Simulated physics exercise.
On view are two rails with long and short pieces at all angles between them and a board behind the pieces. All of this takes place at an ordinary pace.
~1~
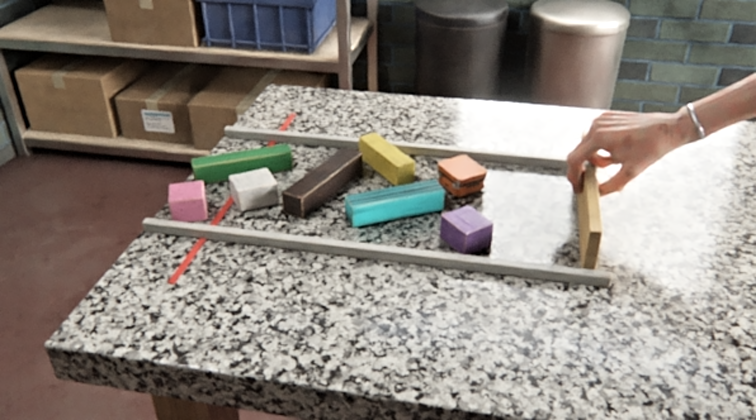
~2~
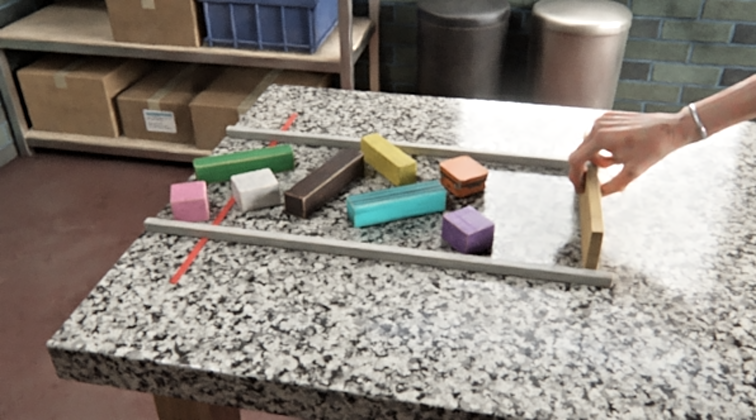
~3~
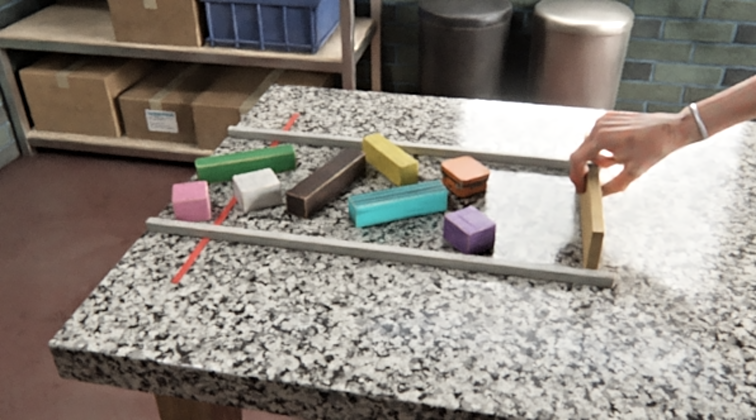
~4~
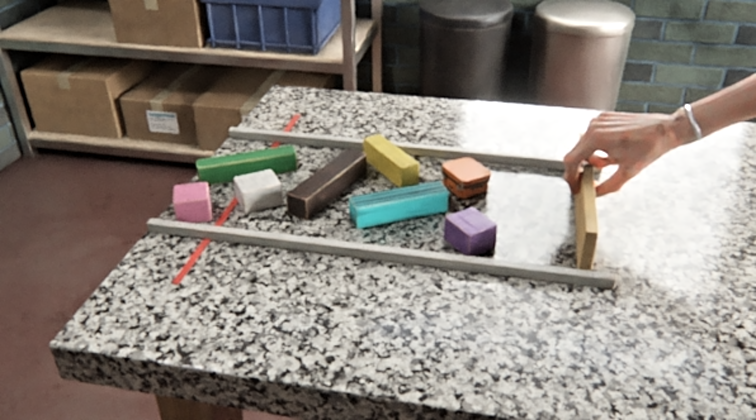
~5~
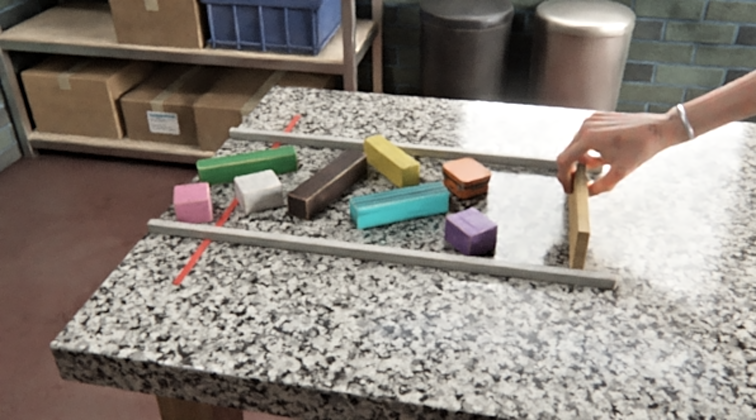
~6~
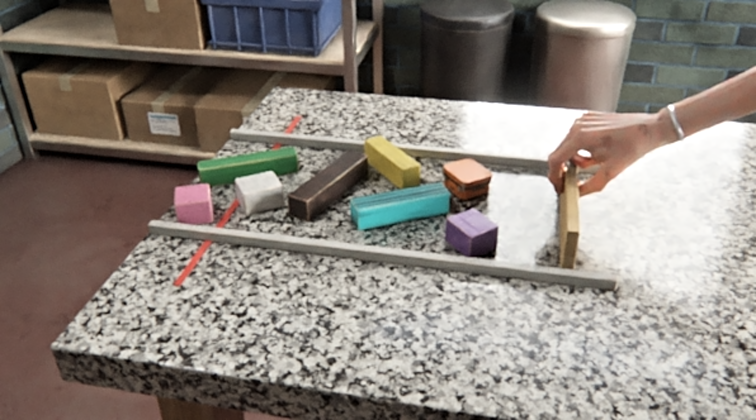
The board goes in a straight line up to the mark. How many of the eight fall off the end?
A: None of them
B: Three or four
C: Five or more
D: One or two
B.
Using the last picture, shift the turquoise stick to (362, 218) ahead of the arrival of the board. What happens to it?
It remains in place.
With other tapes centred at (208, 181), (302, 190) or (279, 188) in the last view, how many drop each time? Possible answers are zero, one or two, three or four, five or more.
Falls: At least five; not one; one to two.
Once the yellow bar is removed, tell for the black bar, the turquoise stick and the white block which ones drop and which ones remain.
The black bar: Remains. The turquoise stick: Remains. The white block: Drops.
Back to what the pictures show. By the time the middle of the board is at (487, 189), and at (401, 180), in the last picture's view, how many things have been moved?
The count is 2 at the first point and 5 at the second.
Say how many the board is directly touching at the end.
The answer is 3.
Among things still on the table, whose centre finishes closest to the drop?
Pink block.
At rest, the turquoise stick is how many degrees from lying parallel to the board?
Around 25 degrees.
Soon after, none off yet; pink block at rest near (194, 205); green stick at rest near (249, 167); white block at rest near (260, 192).
After that, none off yet; pink block at rest near (194, 205); green stick at rest near (249, 167); white block moving near (256, 192).
And then, none off yet; pink block moving near (183, 206); green stick displaced a little near (208, 161); white block displaced well along near (198, 181).
In the end, the number that fall off is three or four; gone, black bar, white block and green stick.
